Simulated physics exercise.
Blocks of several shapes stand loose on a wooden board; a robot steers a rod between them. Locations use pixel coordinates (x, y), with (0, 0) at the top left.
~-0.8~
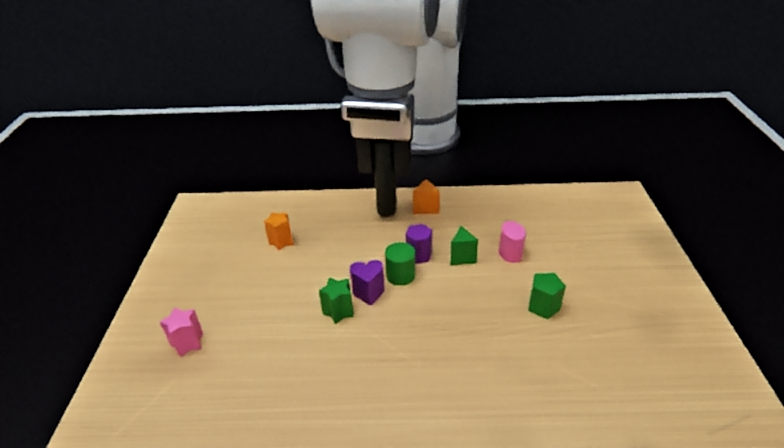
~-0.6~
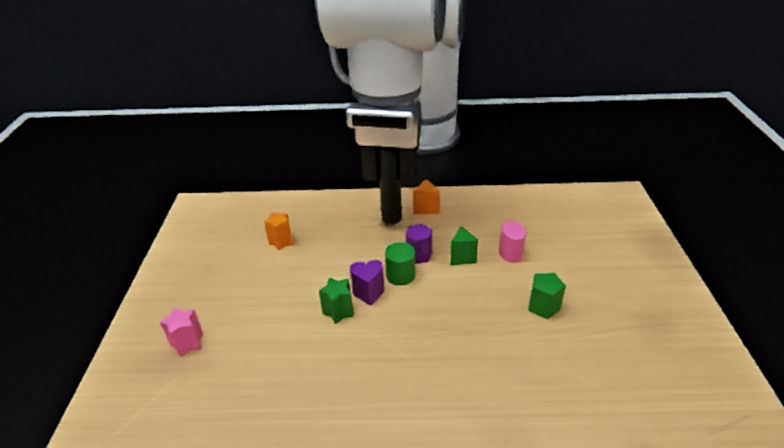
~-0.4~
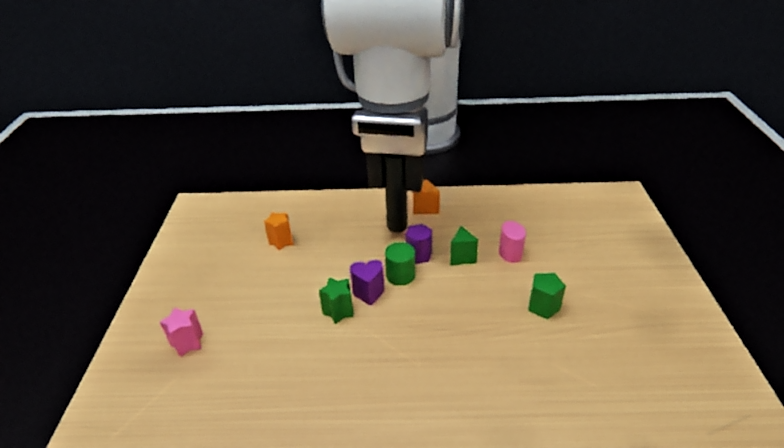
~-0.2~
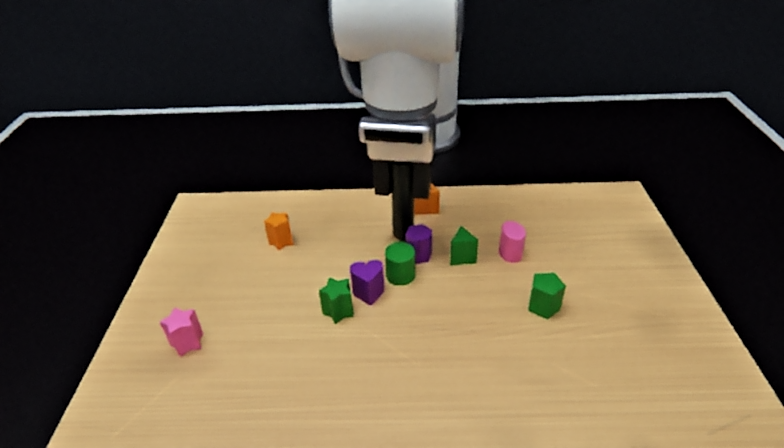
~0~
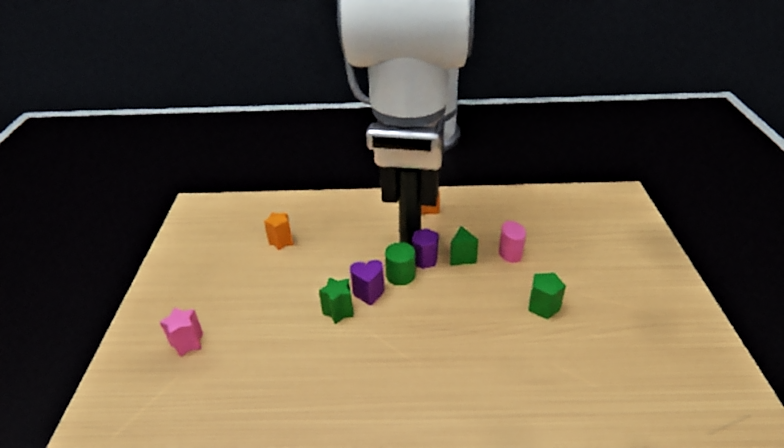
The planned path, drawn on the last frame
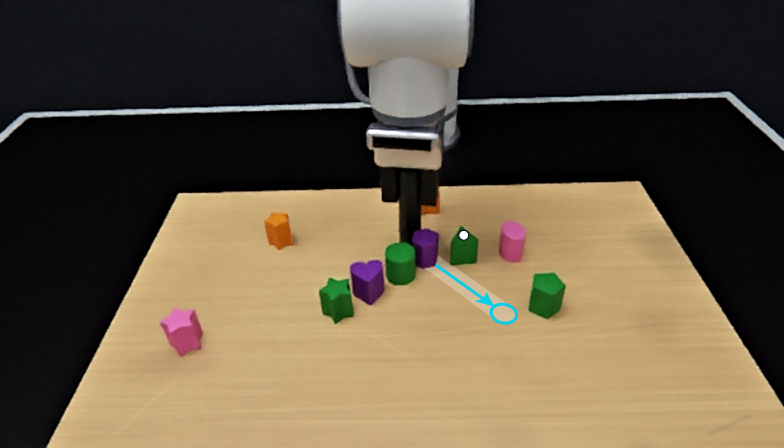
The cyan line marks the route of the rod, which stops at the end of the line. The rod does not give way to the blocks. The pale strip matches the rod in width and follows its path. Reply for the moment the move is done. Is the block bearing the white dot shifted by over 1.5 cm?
I'd say no.
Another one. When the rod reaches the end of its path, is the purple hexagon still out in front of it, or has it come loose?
It is still there in front.
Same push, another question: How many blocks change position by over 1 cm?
One block shifts.
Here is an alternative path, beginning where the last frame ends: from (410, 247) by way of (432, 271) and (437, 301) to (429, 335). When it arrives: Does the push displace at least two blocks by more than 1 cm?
I expect not.
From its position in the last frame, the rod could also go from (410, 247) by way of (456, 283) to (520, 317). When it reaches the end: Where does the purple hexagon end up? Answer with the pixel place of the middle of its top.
Close to (545, 309).
The line goes in a line from (410, 247) to (504, 314); the dot is on the green triangular piece.
On the path given first. One third of the way, rod (440, 262); purple hexagon (456, 257).
Two thirds of the way, rod (471, 284); purple hexagon (491, 280).
At the end, rod (505, 308); purple hexagon (527, 306); green triangular piece unmoved.
